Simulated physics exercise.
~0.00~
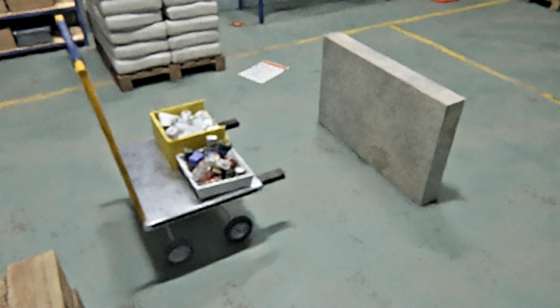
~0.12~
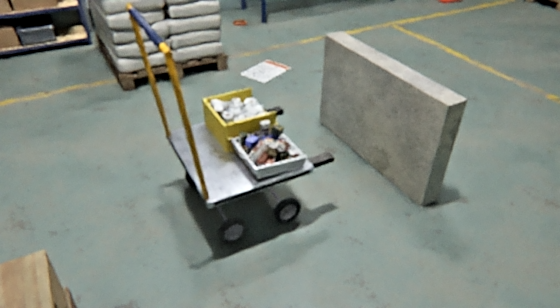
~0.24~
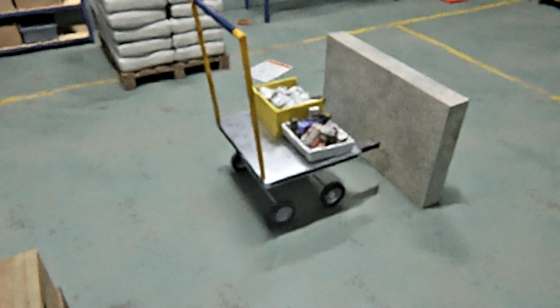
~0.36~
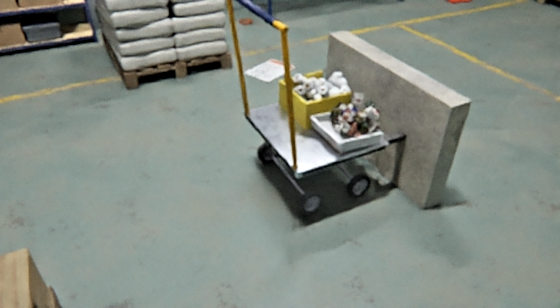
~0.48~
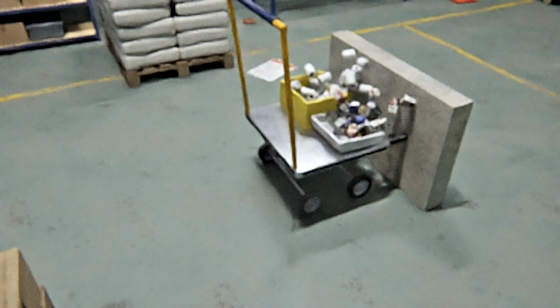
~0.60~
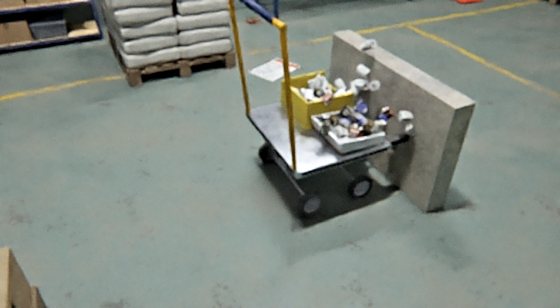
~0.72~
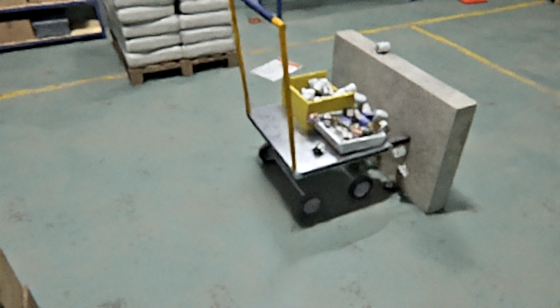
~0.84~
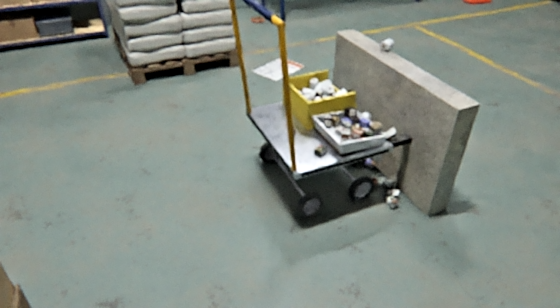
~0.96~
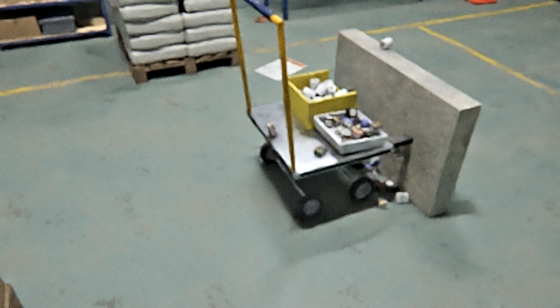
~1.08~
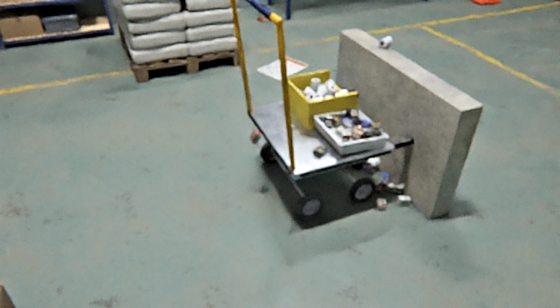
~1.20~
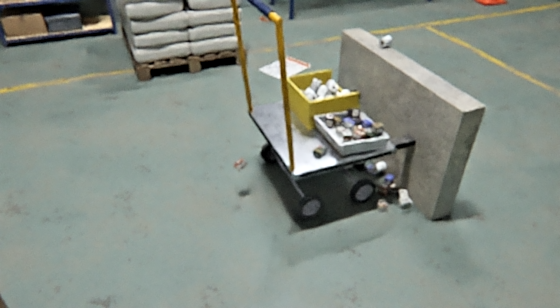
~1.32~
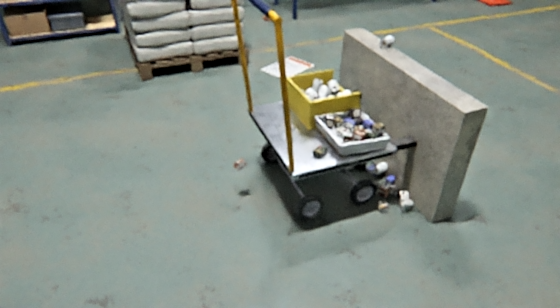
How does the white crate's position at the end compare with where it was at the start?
At the start the white crate is left of centre, with open floor between it and the grey wall. At the end it is further right and a little higher in view, still on the trolley but close beside the wall.
